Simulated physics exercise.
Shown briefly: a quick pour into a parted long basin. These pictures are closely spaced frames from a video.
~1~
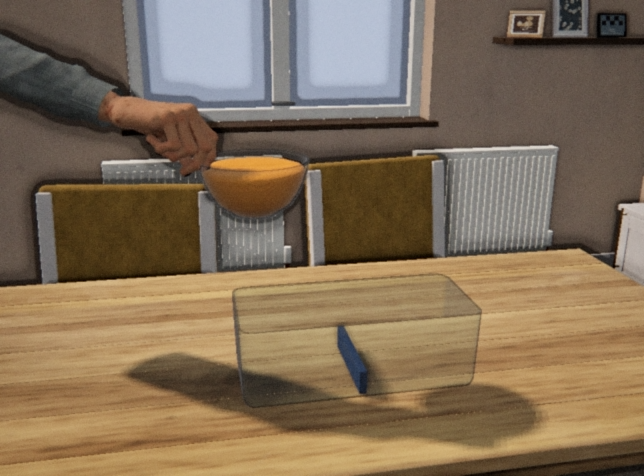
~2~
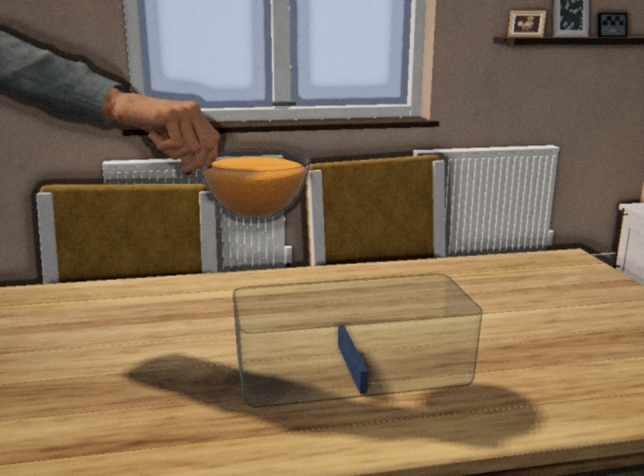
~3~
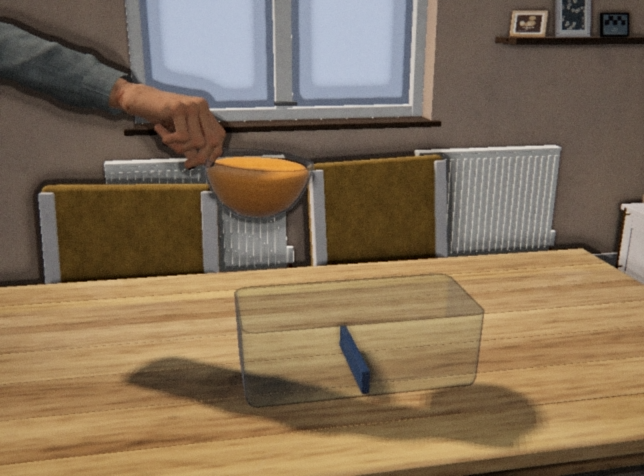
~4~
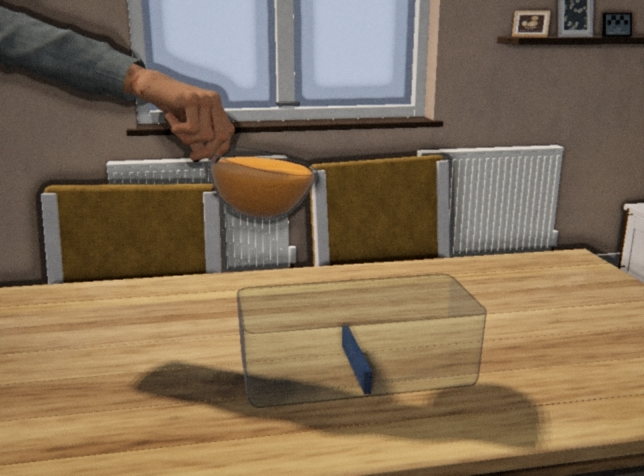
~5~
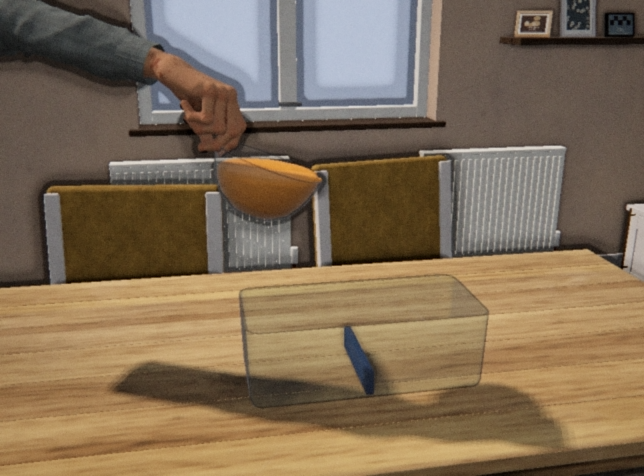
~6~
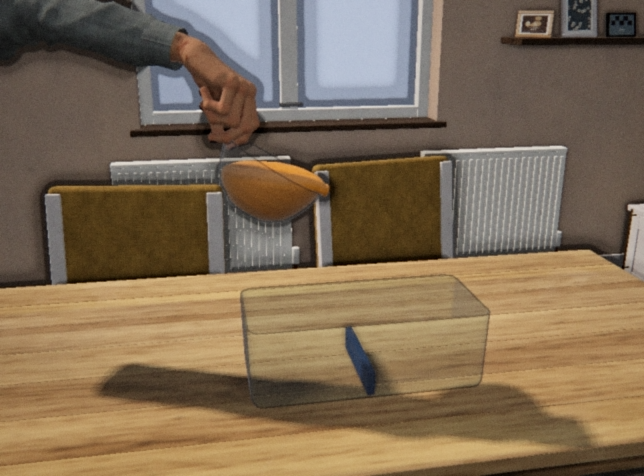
Glass bowl of orange juice tilting rightward in a person's hand above a clear long basin with a blue divider.
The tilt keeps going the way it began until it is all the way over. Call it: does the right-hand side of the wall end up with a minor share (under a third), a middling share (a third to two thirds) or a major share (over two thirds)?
The right side gets a middling share.
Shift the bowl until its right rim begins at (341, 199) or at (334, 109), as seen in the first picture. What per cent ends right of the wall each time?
First try: About 80 %; second try: About 80 %.
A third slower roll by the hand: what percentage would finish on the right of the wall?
Something like 65 in a hundred.
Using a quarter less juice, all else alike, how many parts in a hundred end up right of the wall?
Close to 40 per cent.
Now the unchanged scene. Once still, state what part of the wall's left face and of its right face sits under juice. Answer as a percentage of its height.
On the left it's around 30 per cent; on the right, 40 per cent.
A moment on, the bowl is tipped on its side and 17 per cent is still to pour, 5 is left of the wall and 20 right of it.
Next, the bowl is tipped on its side and 0 per cent is still to pour, 38 is left of the wall and 54 right of it.
Then the bowl is tipped on its side and 0 per cent is still to pour, 46 is left of the wall and 50 right of it.
Later the bowl is tipped on its side and 0 per cent is still to pour, 47 is left of the wall and 50 right of it.
At rest 47 per cent lies left of the wall, 50 right of it and 3 outside.
